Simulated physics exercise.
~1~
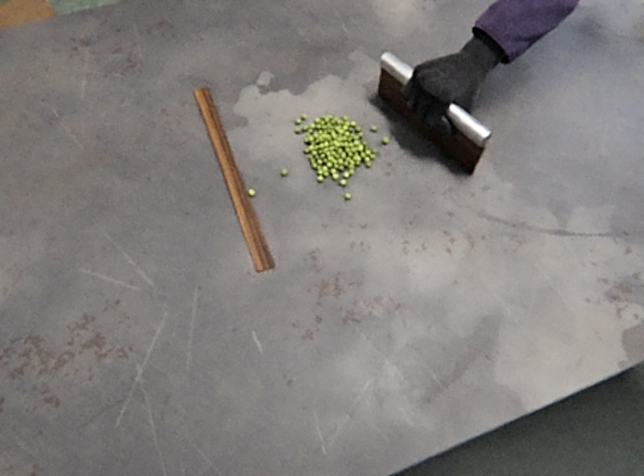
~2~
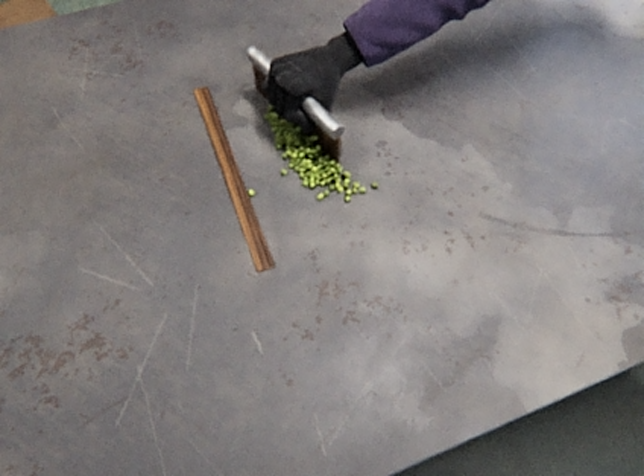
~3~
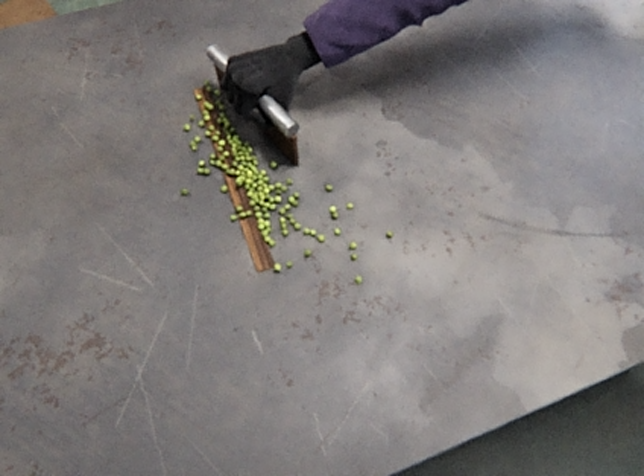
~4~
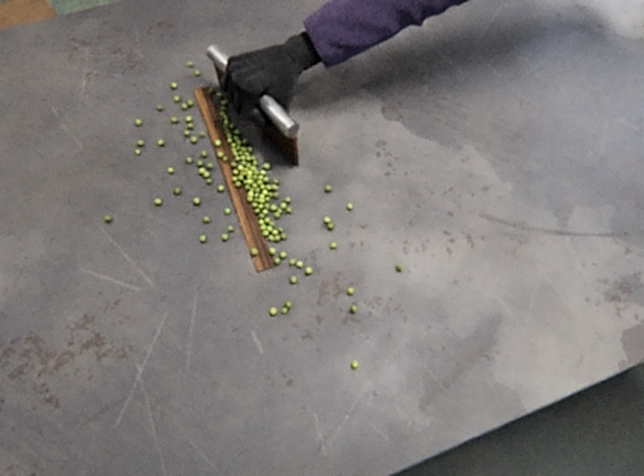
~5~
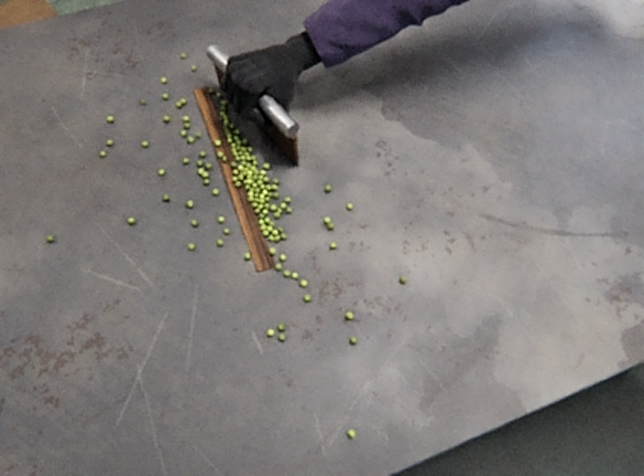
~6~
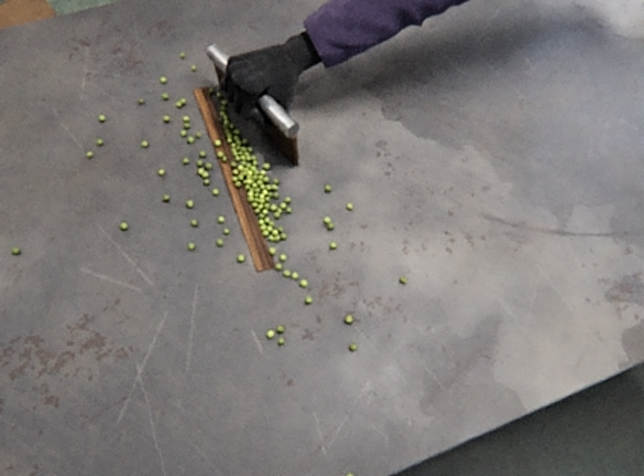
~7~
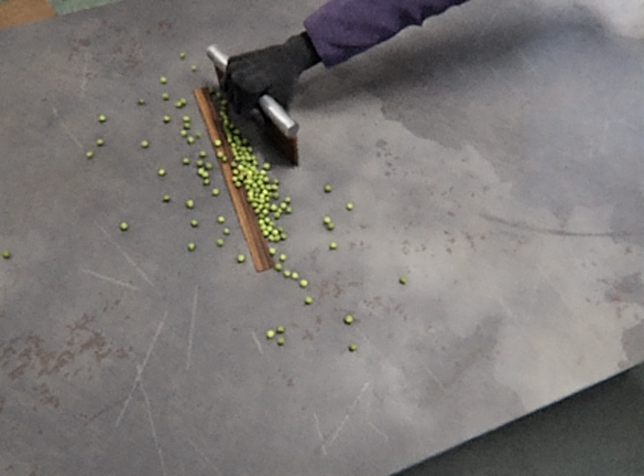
A gloved hand sweeps green peas left with a scraper, scattering some past a fixed strip.
